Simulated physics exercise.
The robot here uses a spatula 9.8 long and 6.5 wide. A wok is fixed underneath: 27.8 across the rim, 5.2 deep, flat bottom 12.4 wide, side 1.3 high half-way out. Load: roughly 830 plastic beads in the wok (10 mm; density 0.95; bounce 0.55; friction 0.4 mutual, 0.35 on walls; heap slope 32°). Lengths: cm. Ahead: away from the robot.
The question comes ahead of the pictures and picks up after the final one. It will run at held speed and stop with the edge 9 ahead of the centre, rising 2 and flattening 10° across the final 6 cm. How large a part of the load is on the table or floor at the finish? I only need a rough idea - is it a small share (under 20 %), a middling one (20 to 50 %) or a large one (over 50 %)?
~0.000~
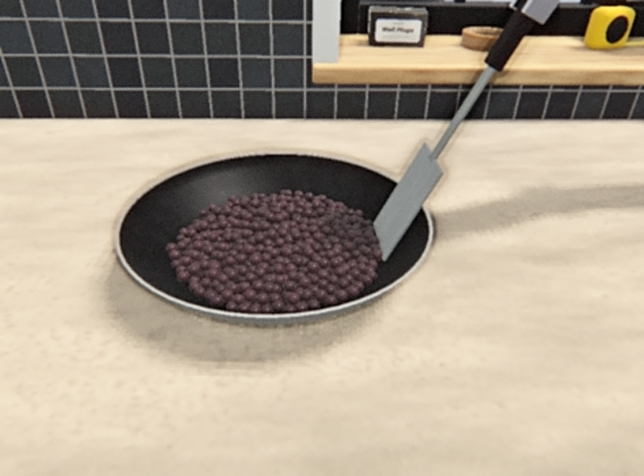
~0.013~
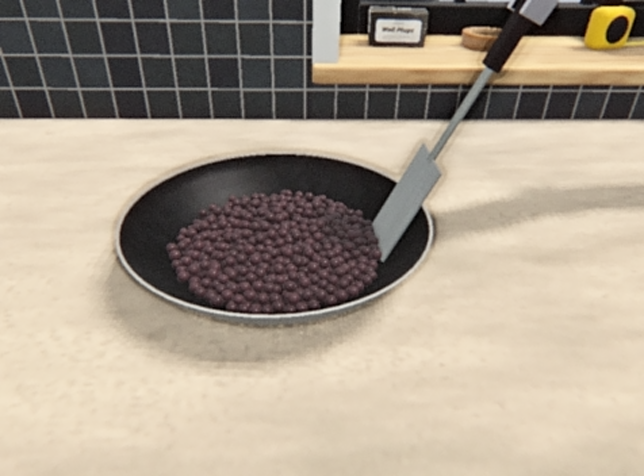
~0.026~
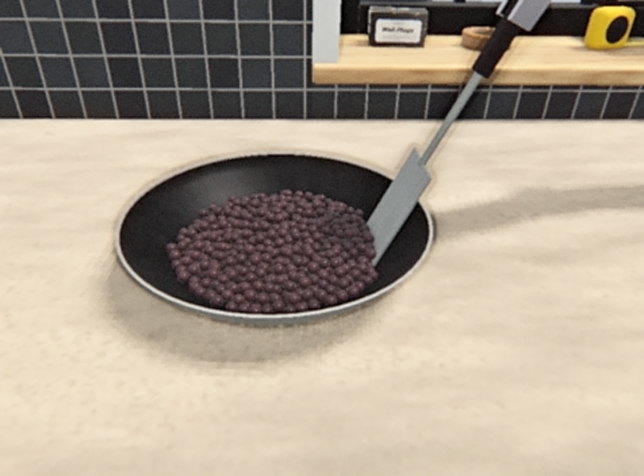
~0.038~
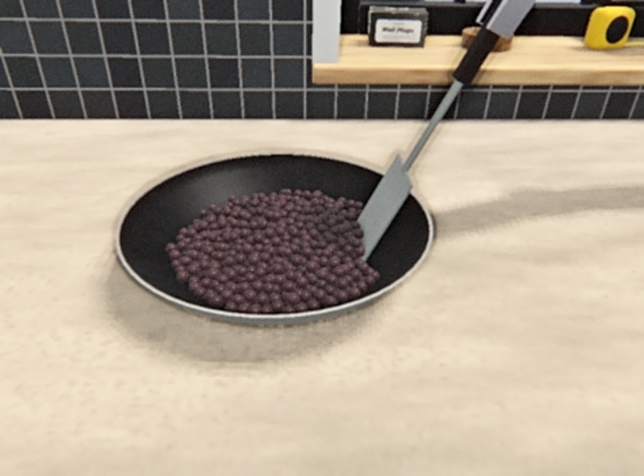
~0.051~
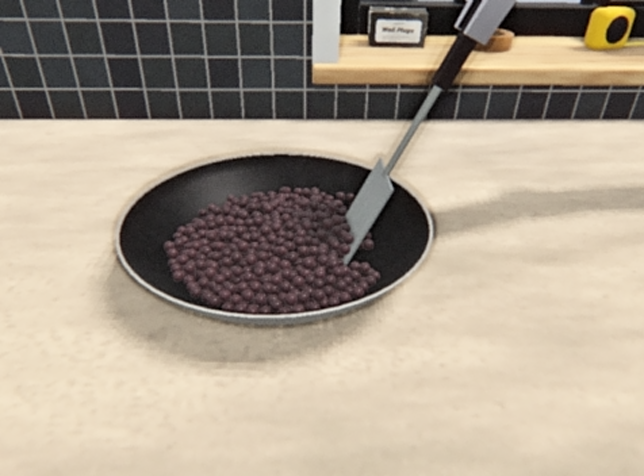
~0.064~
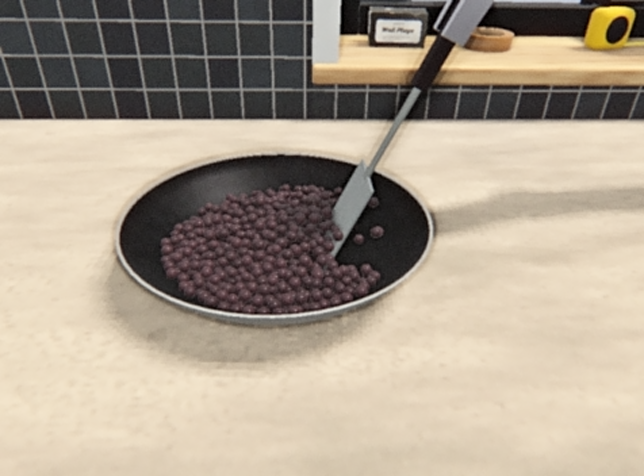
A middling one, 20 to 50 %.
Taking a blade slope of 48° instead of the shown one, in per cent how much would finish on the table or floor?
Some 25 in a hundred.
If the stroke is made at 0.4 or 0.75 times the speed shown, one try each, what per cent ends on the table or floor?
The two tries give roughly 5 and 25 in a hundred.
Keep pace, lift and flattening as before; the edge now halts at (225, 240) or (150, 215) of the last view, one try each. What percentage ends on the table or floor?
First try roughly 10 percent, second roughly 35 percent.
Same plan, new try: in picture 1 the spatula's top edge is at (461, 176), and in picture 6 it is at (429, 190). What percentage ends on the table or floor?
Off the vessel, on the table or floor: Some 5 percent.
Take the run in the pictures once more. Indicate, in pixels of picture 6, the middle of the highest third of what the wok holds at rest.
Around (224, 240).
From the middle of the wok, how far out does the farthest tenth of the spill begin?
It comes out at close to 65 centimetres.
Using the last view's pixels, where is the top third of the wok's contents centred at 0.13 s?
It is centred at roughly (226, 230).
After 0.10 s, sloping 65°, highest piece 14 above the table; 833 in the wok, 1 on the blade or in flight.
After 0.13 s, sloping 63°, highest piece 21 above the table; 833 in the wok, 1 on the blade or in flight.
After 0.34 s, sloping 55°, highest piece 44 above the table; 599 in the wok, 111 on the table or floor, 124 on the blade or in flight.
After 1.39 s, sloping 55°, highest piece 4 above the table; 599 in the wok, 235 on the table or floor.
In the end, 599 in the wok, 235 on the table or floor. That is 28 % on the table or floor.
